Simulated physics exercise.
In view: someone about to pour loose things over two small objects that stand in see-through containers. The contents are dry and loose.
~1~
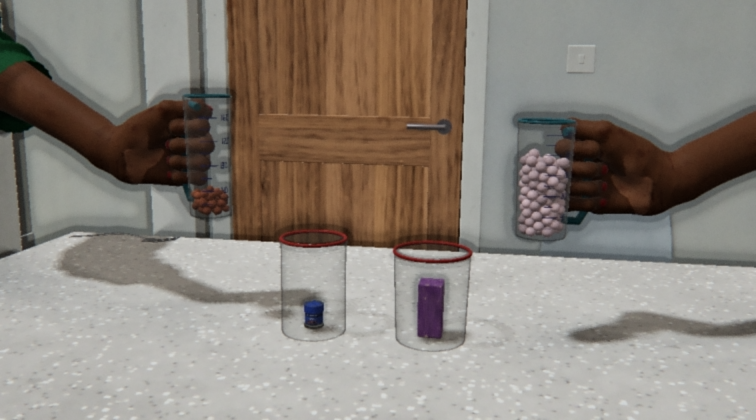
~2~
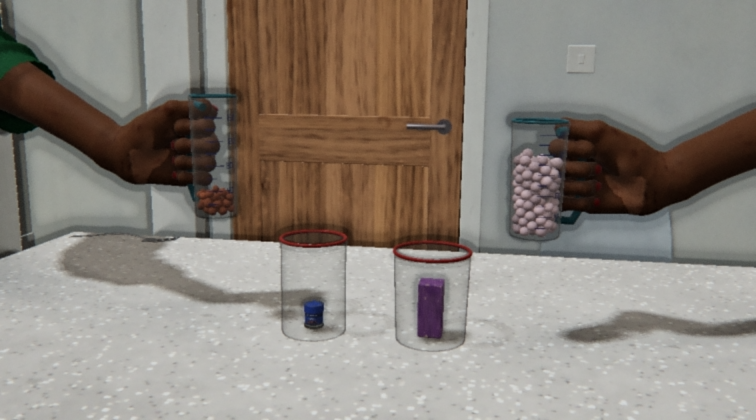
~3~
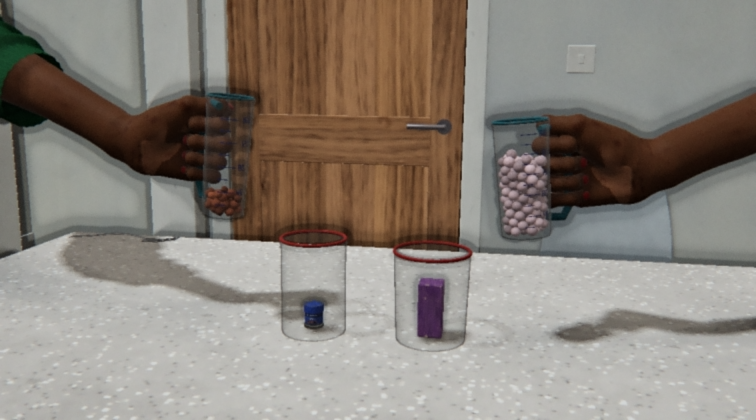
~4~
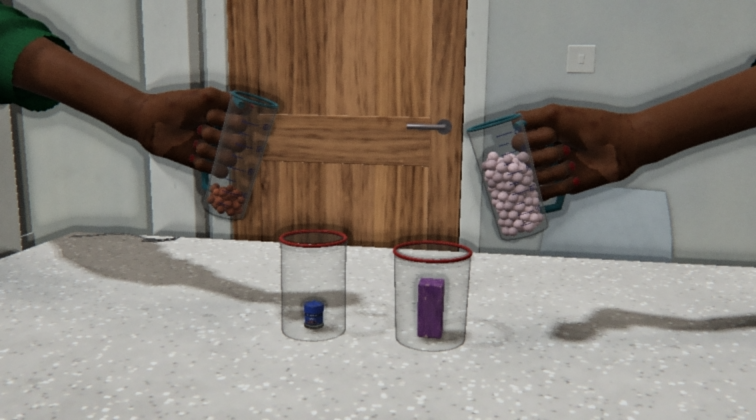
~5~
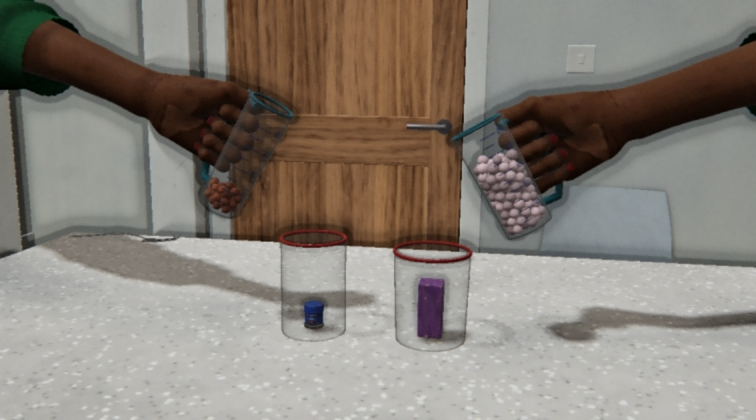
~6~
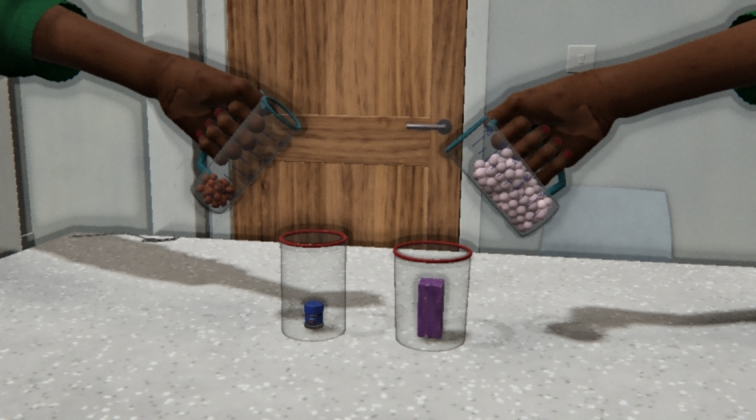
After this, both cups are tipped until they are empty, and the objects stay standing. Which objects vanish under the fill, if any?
The left object remains in view above the fill and the right object remains in view above the fill.
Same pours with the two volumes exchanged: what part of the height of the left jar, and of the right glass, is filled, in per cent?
Some 45 per cent left and 15 right.
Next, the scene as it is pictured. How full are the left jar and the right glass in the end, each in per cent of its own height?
Some 15 per cent left and 55 right.
Then, 0.65 s later than the last frame, left jar empty, all of its cupful still in the cup; right glass empty, all of its cupful still in the cup.
Then, 1.23 s later than the last frame, left jar nearly empty, the larger part of its cupful still in the cup; right glass a quarter full, roughly a third of its cupful still in the cup, one piece on the counter.
Then, 1.72 s later than the last frame, left jar nearly empty, none of its cupful still in the cup; right glass a third full, none of its cupful still in the cup, one piece on the counter.
When it is over, left jar nearly empty (surface near (314, 315)), nothing beside it; right glass half full (surface near (431, 290)), one piece on the counter; the left thing is still showing; the right thing is still showing.
